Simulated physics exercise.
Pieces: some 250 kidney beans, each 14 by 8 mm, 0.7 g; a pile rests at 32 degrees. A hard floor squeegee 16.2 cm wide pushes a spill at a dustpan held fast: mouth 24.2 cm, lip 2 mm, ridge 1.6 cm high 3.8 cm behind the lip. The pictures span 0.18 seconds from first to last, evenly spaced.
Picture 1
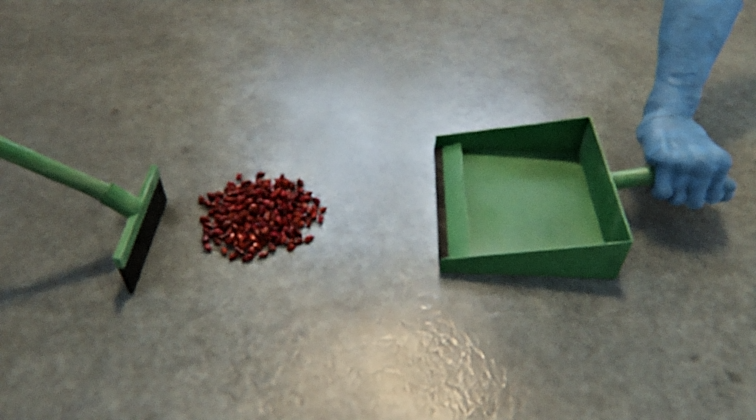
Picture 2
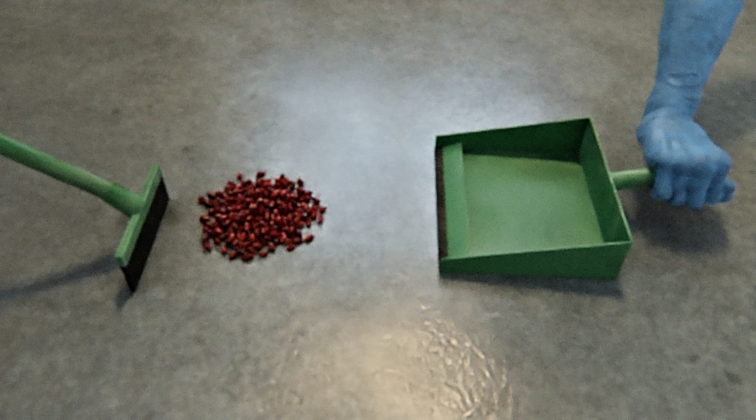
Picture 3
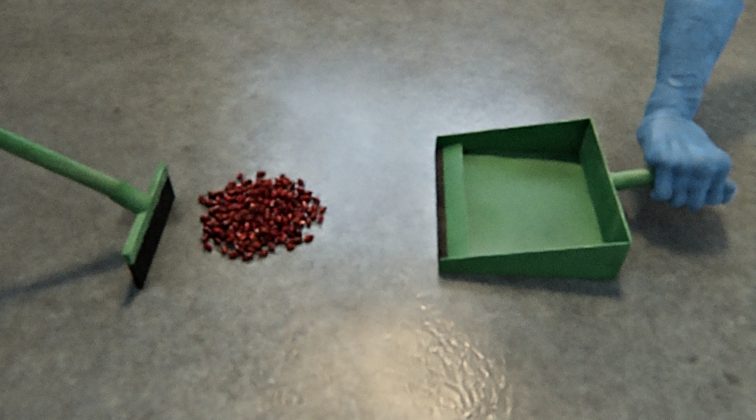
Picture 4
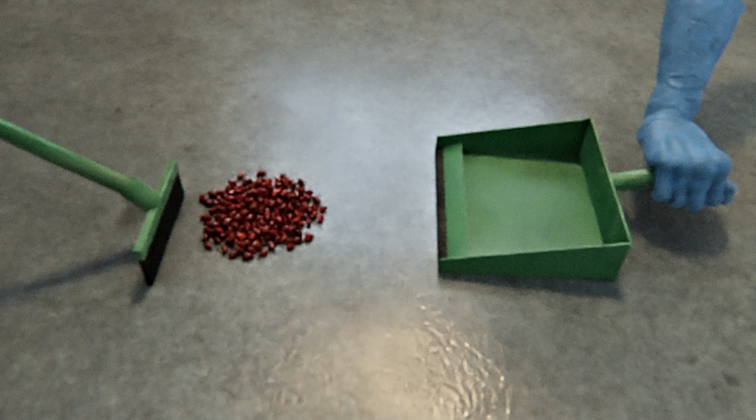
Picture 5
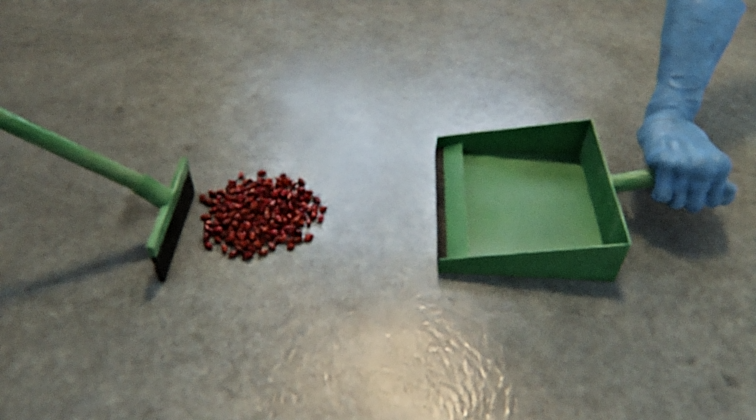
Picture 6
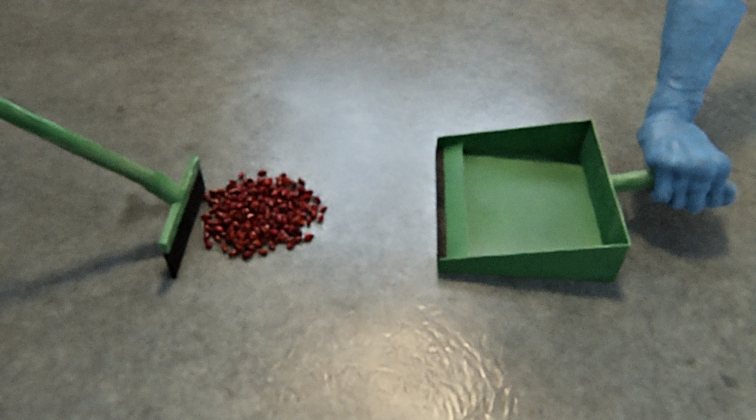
The clip shows a green squeegee sliding slowly right across a gray floor to the edge of a pile of small dark-red beans, which stays undisturbed, while a blue hand holds a green dustpan still on the right.
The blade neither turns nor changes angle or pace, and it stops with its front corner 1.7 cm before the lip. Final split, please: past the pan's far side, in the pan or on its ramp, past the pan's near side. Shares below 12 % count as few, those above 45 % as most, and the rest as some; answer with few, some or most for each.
Final split: Far side: Few; pan: Some; near side: Few.
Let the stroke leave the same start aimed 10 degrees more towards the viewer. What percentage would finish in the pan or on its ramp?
I'd put it at close to 35 percent.
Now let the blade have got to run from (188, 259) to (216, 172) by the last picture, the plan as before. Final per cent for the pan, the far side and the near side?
Pan 30, far 0, near 10.
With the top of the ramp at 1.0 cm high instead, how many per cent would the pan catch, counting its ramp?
That change would give about 35 per cent.
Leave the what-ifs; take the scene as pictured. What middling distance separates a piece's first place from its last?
Roughly 24 cm.
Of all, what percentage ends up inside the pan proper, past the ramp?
Around 5 in a hundred.
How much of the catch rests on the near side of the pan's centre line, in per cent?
Around 10 in a hundred.
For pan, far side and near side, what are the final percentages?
In per cent - far side 10, pan 35, near side 5.
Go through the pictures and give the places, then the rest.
In the first picture, blade from (120, 263) to (155, 173), moved 0.0 cm, 0 of the pieces shifted so far; middle of the pieces at (262, 213); pan at (530, 208).
In the second picture, blade from (122, 261) to (158, 172), moved 0.2 cm, 0 of the pieces shifted so far; middle of the pieces at (262, 213).
In the third picture, blade from (129, 259) to (164, 171), moved 1.0 cm, 0 of the pieces shifted so far; middle of the pieces at (263, 212).
In the fourth picture, blade from (140, 255) to (174, 168), moved 2.2 cm, 0 of the pieces shifted so far; middle of the pieces at (263, 212).
In the fifth picture, blade from (153, 251) to (185, 165), moved 3.6 cm, 0 of the pieces shifted so far; middle of the pieces at (263, 212).
In the sixth picture, blade from (165, 248) to (196, 163), moved 5.0 cm, 0 of the pieces shifted so far; middle of the pieces at (263, 211); pan at (530, 209).
Then, 0.40 s after the last picture, middle of the blade 18 cm from the lip; 0 % over the lip, far side 0 %, near side 5 %.
Then, 0.68 s after the last picture, middle of the blade 8 cm from the lip; 0 % over the lip, far side 0 %, near side 5 %.
Then, 1.05 s after the last picture, middle of the blade 2 cm from the lip; 35 % over the lip, far side 10 %, near side 5 %.
In the end, far side 10 %, pan 35 %, near side 5 %, in front of the lip or behind the blade 50 %.
